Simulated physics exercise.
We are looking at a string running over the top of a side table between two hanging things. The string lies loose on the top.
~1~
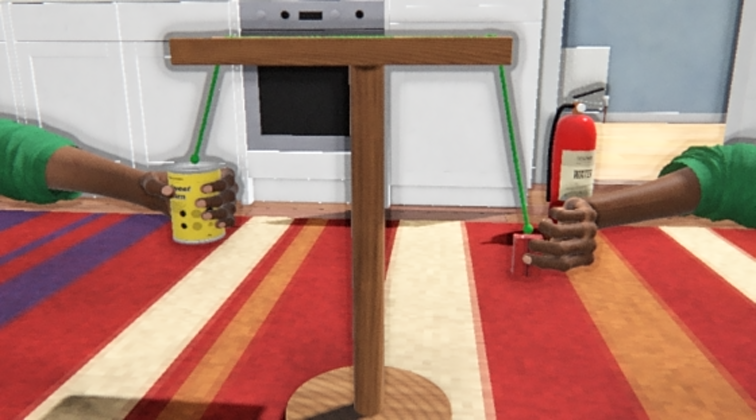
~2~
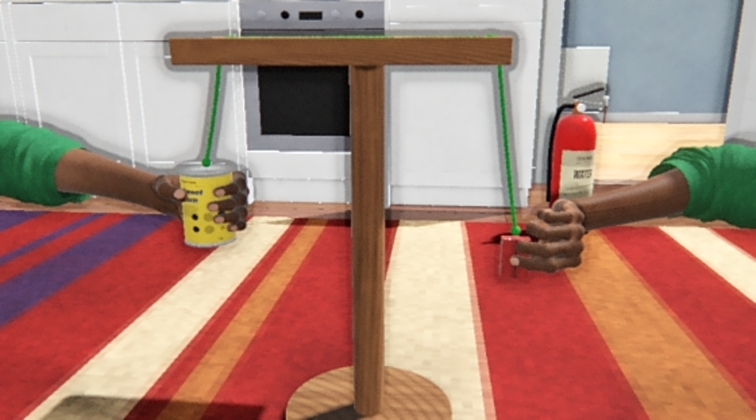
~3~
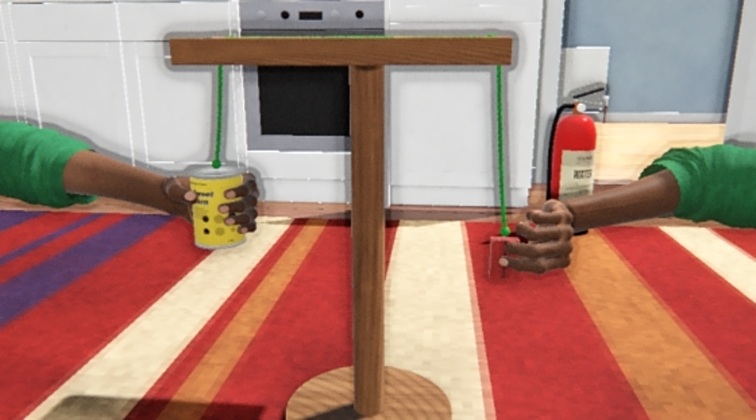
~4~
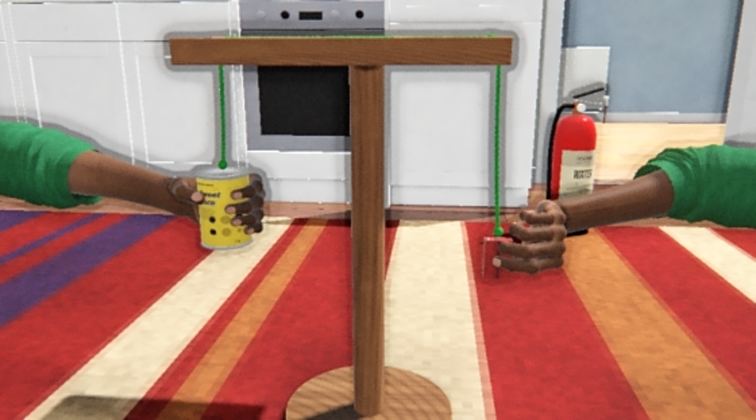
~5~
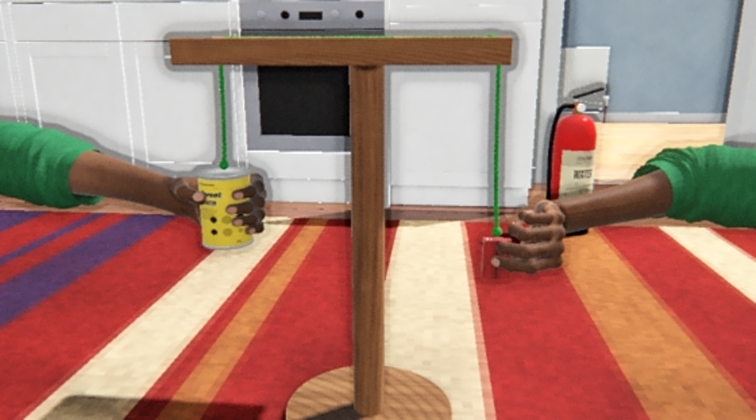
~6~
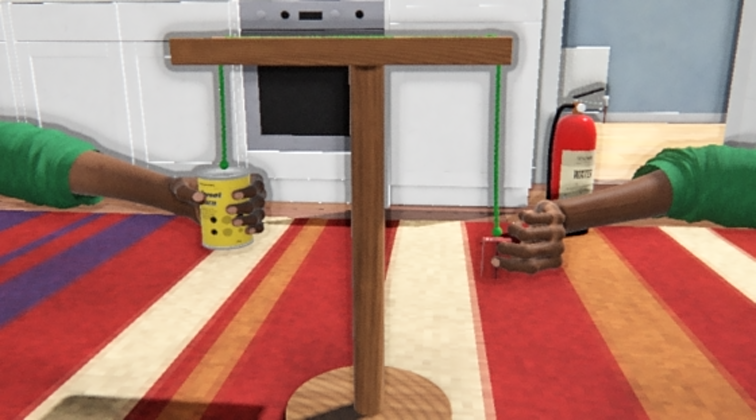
Two hands held a yellow tin and a small matchbox at opposite ends of a green string draped over a wooden side table, moved them slightly inward until the string hung straight, then stayed still.
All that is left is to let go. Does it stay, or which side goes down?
As it turns out, the string goes down on the left.
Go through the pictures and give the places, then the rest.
The first picture shows left tin (197, 202); right matchbox (527, 255); string over the top (389, 39).
The second picture shows left tin (208, 205); right matchbox (515, 257).
The third picture shows left tin (219, 207); right matchbox (504, 258).
The fourth picture shows left tin (225, 208); right matchbox (497, 258).
The fifth picture shows left tin (226, 208); right matchbox (496, 258).
The sixth picture shows left tin (226, 208); right matchbox (496, 258); string over the top (389, 39).
Then, 0.44 s on from there, left tin down on the floor; right matchbox pulled up onto the top.
In the end, left tin down on the floor; right matchbox down on the floor. The string sinks on the left side.
